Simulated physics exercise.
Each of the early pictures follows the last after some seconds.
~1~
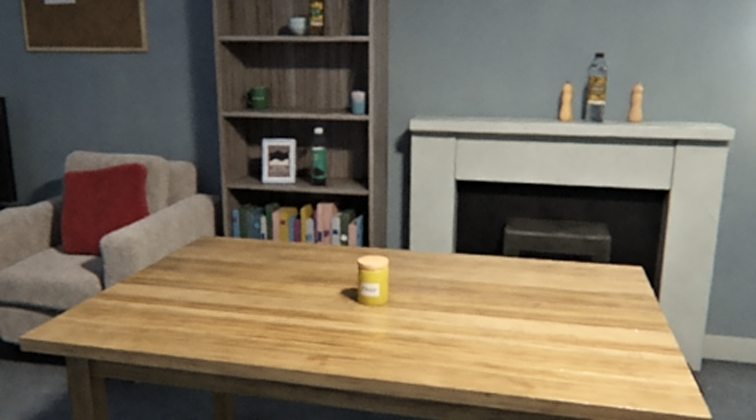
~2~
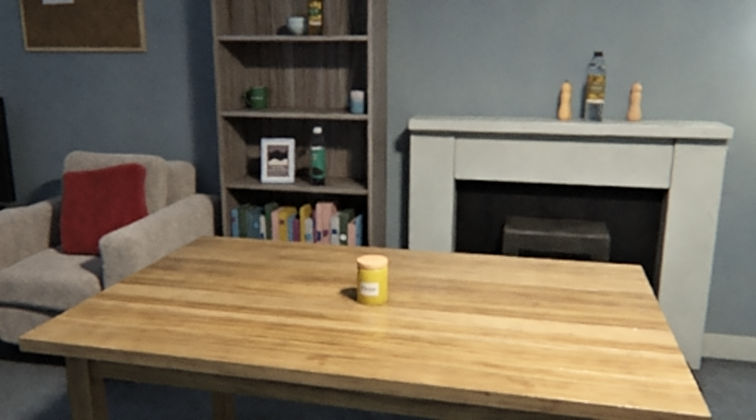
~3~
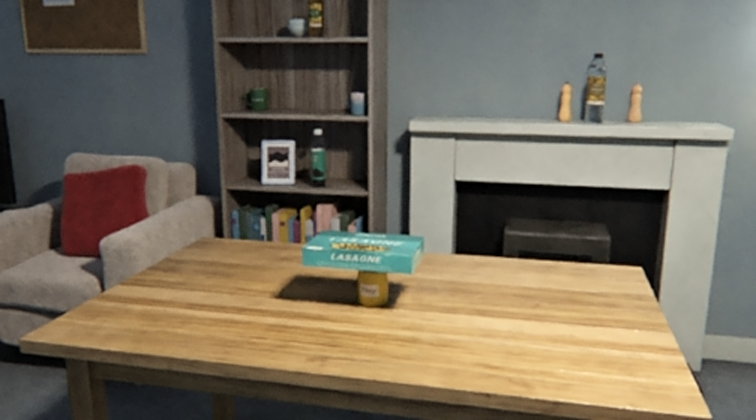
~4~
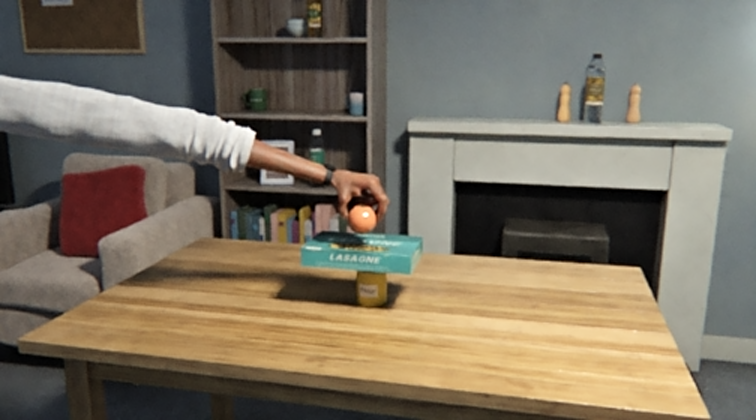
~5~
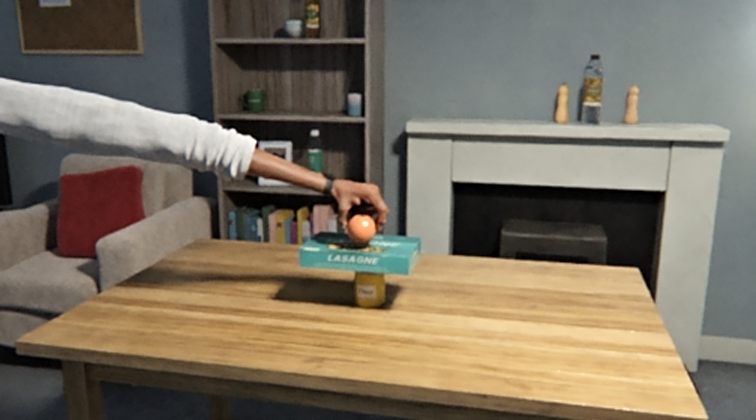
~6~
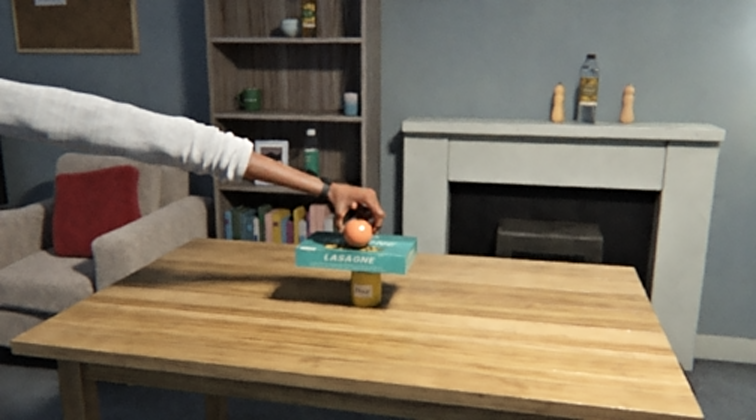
In a living room, a yellow jar sat alone on a wooden table until a teal lasagne box appeared on top of it, then a hand from the left lowered an orange tomato onto the box.
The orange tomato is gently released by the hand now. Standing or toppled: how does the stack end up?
The stack is going to stay put.
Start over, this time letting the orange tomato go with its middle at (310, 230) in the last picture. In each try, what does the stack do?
Then it gives way.
Then, 0.30 s past the last view, nothing moves.
Then, 0.70 s past the last view, orange tomato resting near (358, 233).
Finally, all 3 still in place. Final places as the last picture's camera would see them, orange tomato near (358, 233). The stack holds.
